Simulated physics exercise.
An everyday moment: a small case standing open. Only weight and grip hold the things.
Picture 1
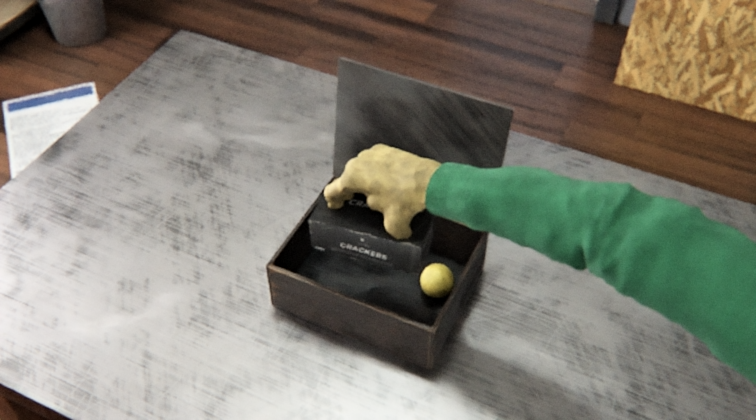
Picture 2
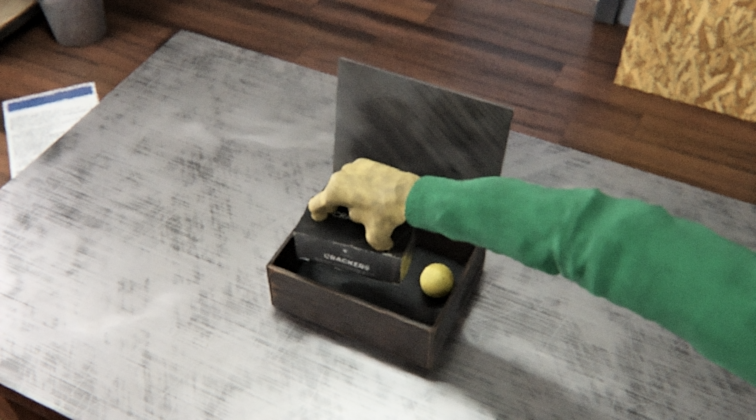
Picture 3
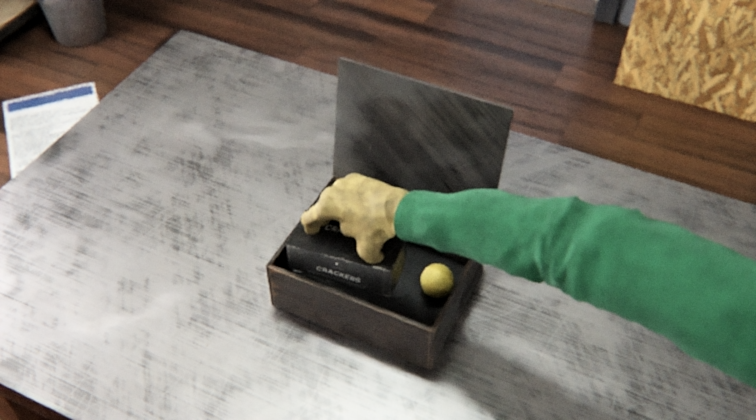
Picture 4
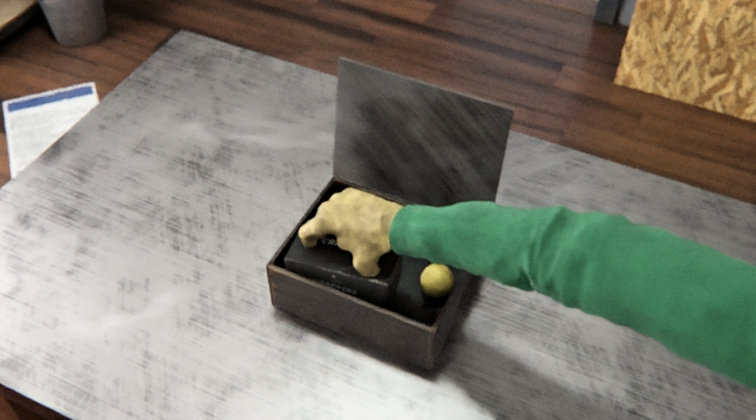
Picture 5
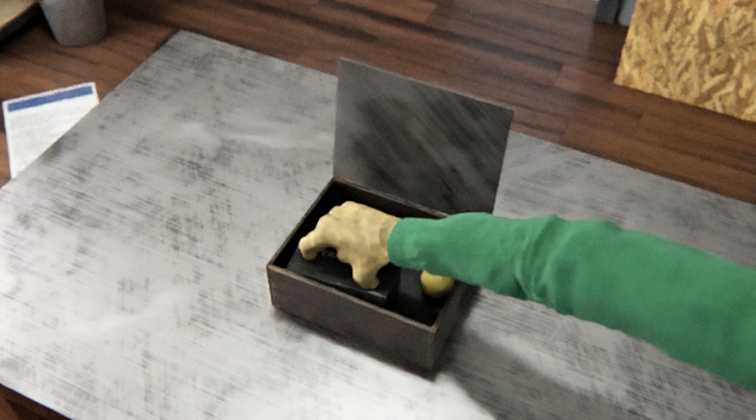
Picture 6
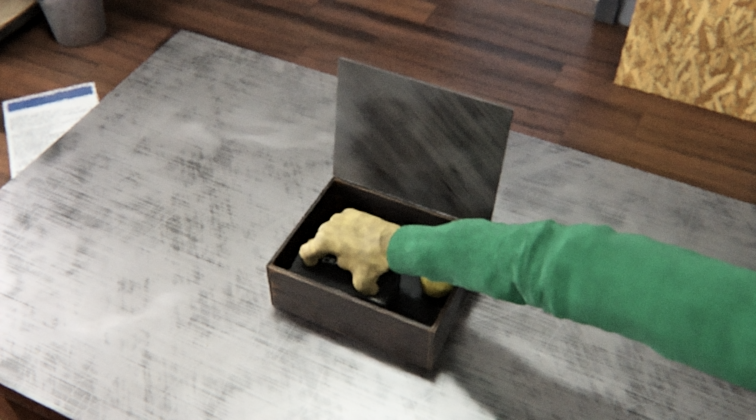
The footage shows a gloved hand in a green sleeve holding a black carton of crackers above an open case with a yellow lemon inside, shifting it slightly left, then lowering it into the case beside the lemon.
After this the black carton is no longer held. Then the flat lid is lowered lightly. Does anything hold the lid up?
It shuts flat.
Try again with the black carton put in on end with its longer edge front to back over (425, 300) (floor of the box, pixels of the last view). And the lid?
Then it sits on the rim.
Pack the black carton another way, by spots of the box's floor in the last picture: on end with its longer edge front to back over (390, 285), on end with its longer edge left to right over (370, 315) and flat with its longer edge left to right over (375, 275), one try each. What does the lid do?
First, it is held up; second, it stays ajar; third, it closes.
Then, 1.30 s on from there, lid 80° above the rim.
Then, 1.70 s on from there, lid 47° above the rim.
Then, 2.00 s on from there, lid 8° above the rim.
In the end, lid shut; both unmoved. At the end, from the last picture's camera, black carton near (344, 284).
